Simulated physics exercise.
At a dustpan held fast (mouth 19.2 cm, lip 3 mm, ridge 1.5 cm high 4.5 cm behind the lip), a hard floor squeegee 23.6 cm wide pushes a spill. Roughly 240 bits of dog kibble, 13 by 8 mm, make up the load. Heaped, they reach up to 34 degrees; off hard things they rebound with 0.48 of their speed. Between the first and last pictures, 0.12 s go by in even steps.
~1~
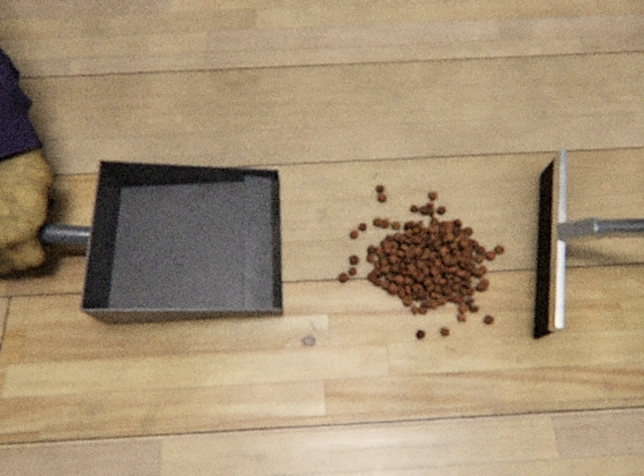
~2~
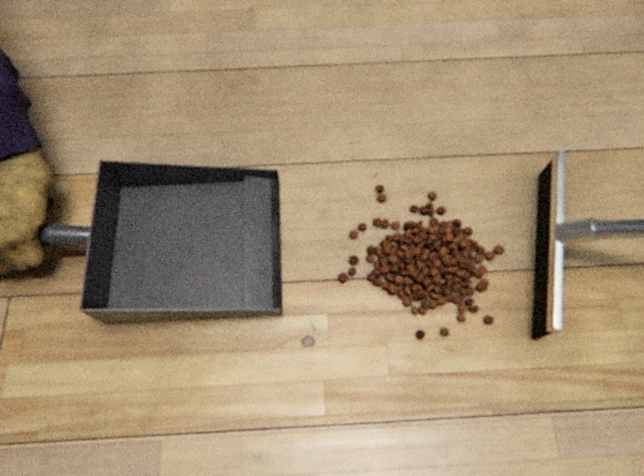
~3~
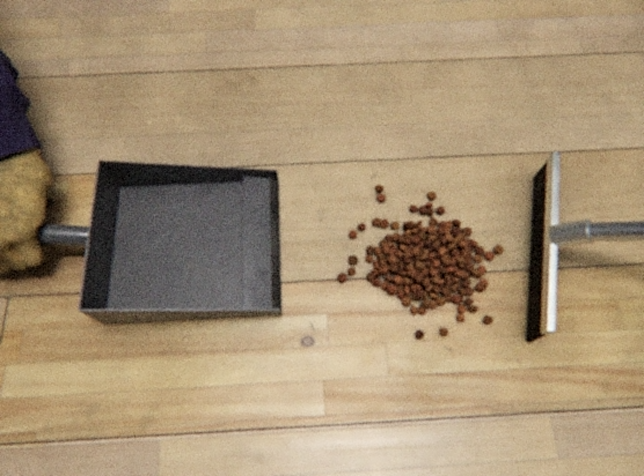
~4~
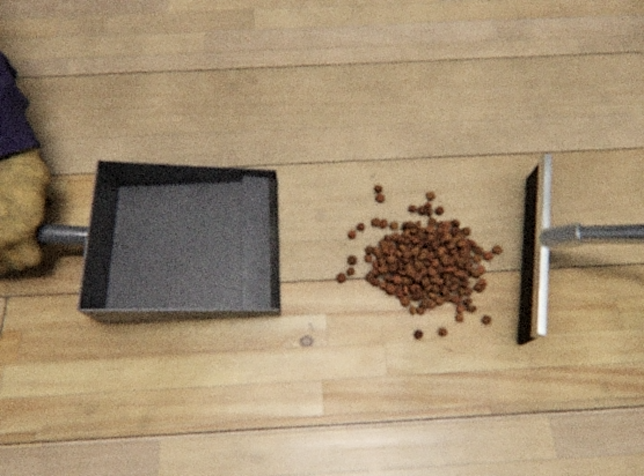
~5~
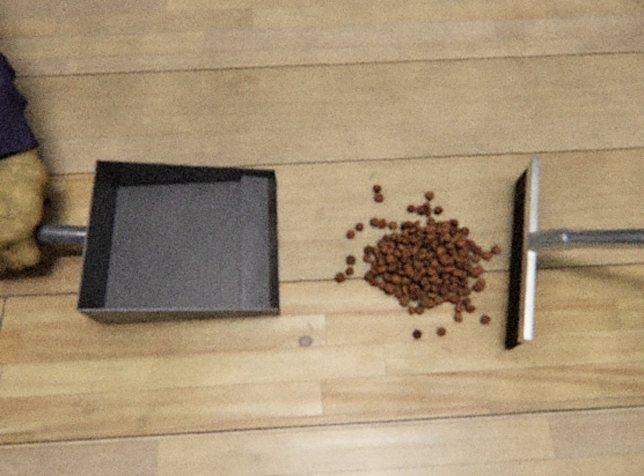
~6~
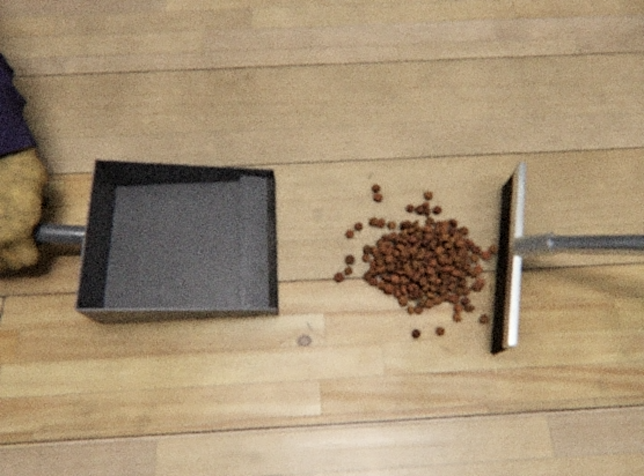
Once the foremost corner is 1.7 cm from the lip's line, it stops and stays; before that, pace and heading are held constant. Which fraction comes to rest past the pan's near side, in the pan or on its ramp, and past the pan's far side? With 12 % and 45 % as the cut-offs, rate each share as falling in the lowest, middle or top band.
Bands: Near side in the middle band; pan in the lowest band; far side in the lowest band.
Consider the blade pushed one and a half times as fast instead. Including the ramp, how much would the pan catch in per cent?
In that case close to 15 per cent.
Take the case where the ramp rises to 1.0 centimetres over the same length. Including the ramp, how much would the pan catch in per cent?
5 %.
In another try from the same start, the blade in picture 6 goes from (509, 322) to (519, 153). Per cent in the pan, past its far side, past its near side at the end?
Pan 35 % / far 5 % / near 5 %.
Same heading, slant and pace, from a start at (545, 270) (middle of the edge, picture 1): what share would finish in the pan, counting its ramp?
Close to 0 in a hundred.
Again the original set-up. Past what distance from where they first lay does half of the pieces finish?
About 16 cm.
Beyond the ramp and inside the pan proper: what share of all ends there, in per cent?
About 0 per cent.
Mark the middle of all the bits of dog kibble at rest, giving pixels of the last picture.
Roughly (299, 274).
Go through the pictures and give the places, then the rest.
The first picture shows blade from (555, 327) to (560, 157), moved 0.0 cm, 0 of the pieces shifted so far; middle of the pieces at (433, 259); pan at (183, 248).
The second picture shows blade from (553, 328) to (558, 157), moved 0.2 cm, 0 of the pieces shifted so far; middle of the pieces at (433, 259).
The third picture shows blade from (547, 330) to (552, 159), moved 0.9 cm, 0 of the pieces shifted so far; middle of the pieces at (432, 260).
The fourth picture shows blade from (538, 334) to (544, 162), moved 1.9 cm, 0 of the pieces shifted so far; middle of the pieces at (431, 259).
The fifth picture shows blade from (524, 338) to (533, 165), moved 3.5 cm, 0 of the pieces shifted so far; middle of the pieces at (430, 259).
The sixth picture shows blade from (509, 344) to (519, 170), moved 5.3 cm, 0 of the pieces shifted so far; middle of the pieces at (429, 259); pan at (178, 248).
Then, 0.16 s after the last picture, middle of the blade 17 cm from the lip; 0 % over the lip, far side 0 %, near side 10 %.
Then, 0.28 s after the last picture, middle of the blade 8 cm from the lip; 0 % over the lip, far side 0 %, near side 20 %.
Then, 0.52 s after the last picture, middle of the blade 5 cm from the lip; 5 % over the lip, far side 0 %, near side 30 %.
In the end, near side 30 %, pan 5 %, far side 0 %, in front of the lip or behind the blade 70 %.
